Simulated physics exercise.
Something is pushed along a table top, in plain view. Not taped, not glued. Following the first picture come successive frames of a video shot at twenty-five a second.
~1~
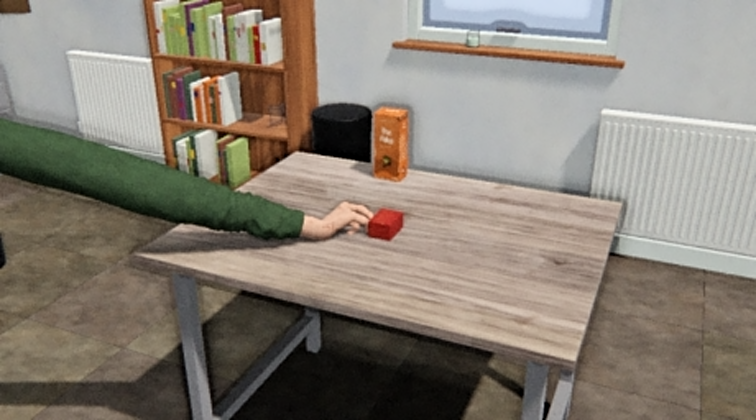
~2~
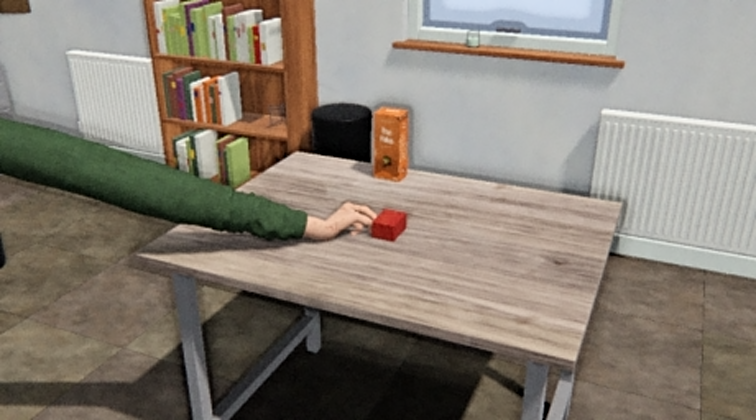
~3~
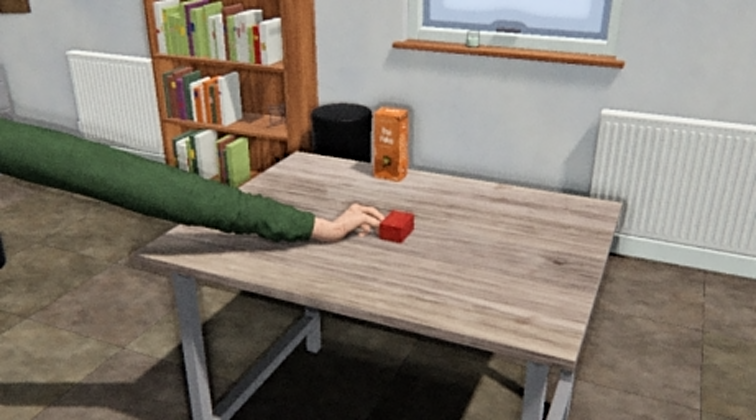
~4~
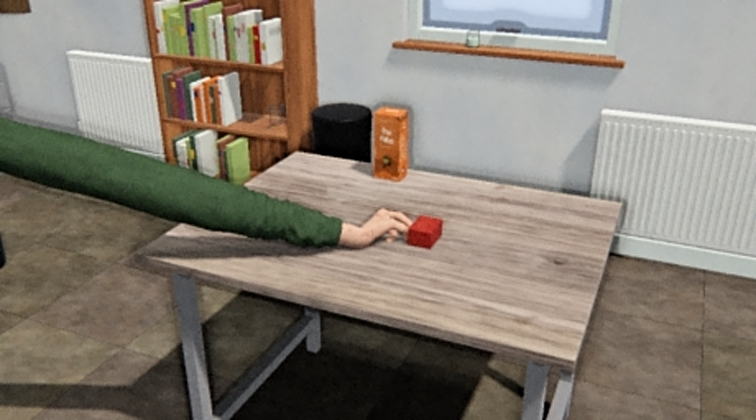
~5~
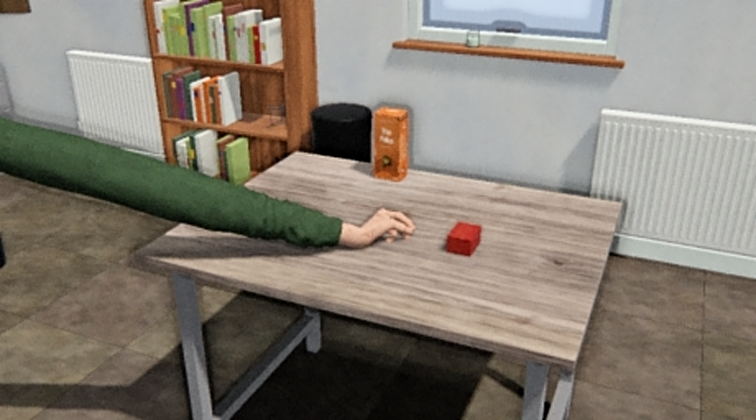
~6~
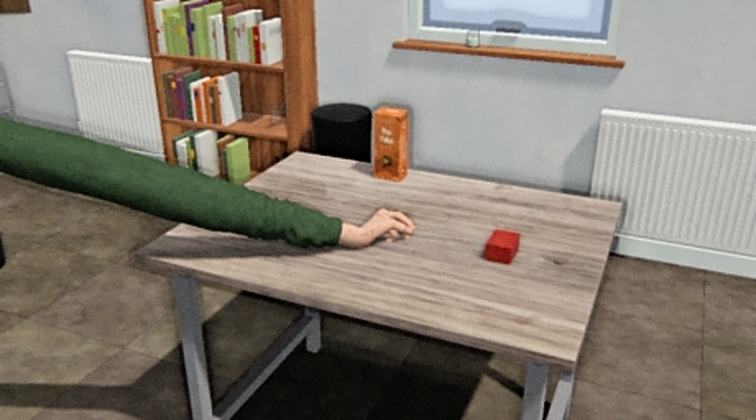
A small red block slides to the right across a pale wooden table, seen from slightly above by a still camera, in a room with grey walls and dark floor tiles. An orange box stands at the table's back edge, near a black bin, a brown bookcase and white radiators. A green-sleeved arm from the left pushes the block gently, then stays behind as the block slides well clear of the fingers.
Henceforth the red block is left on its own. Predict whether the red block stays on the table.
Bet it clears the edge, honestly.
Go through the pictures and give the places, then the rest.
Under the hand; red block (386, 224), in the first frame.
Under the hand; red block (389, 225), in the second frame.
Under the hand; red block (397, 226), in the third frame.
Red block (425, 232), in the fourth frame.
Red block (464, 239) slid about its own width, in the fifth frame.
Red block (502, 247) slid well along, in the sixth frame.
Then, 0.10 s after the last picture, red block slid well along near (595, 264).
Then, 0.30 s after the last picture, red block now off the table.
Then, 0.50 s after the last picture, things are still on the move.
Then, 0.70 s after the last picture, as before.
By the end, off the table, red block.
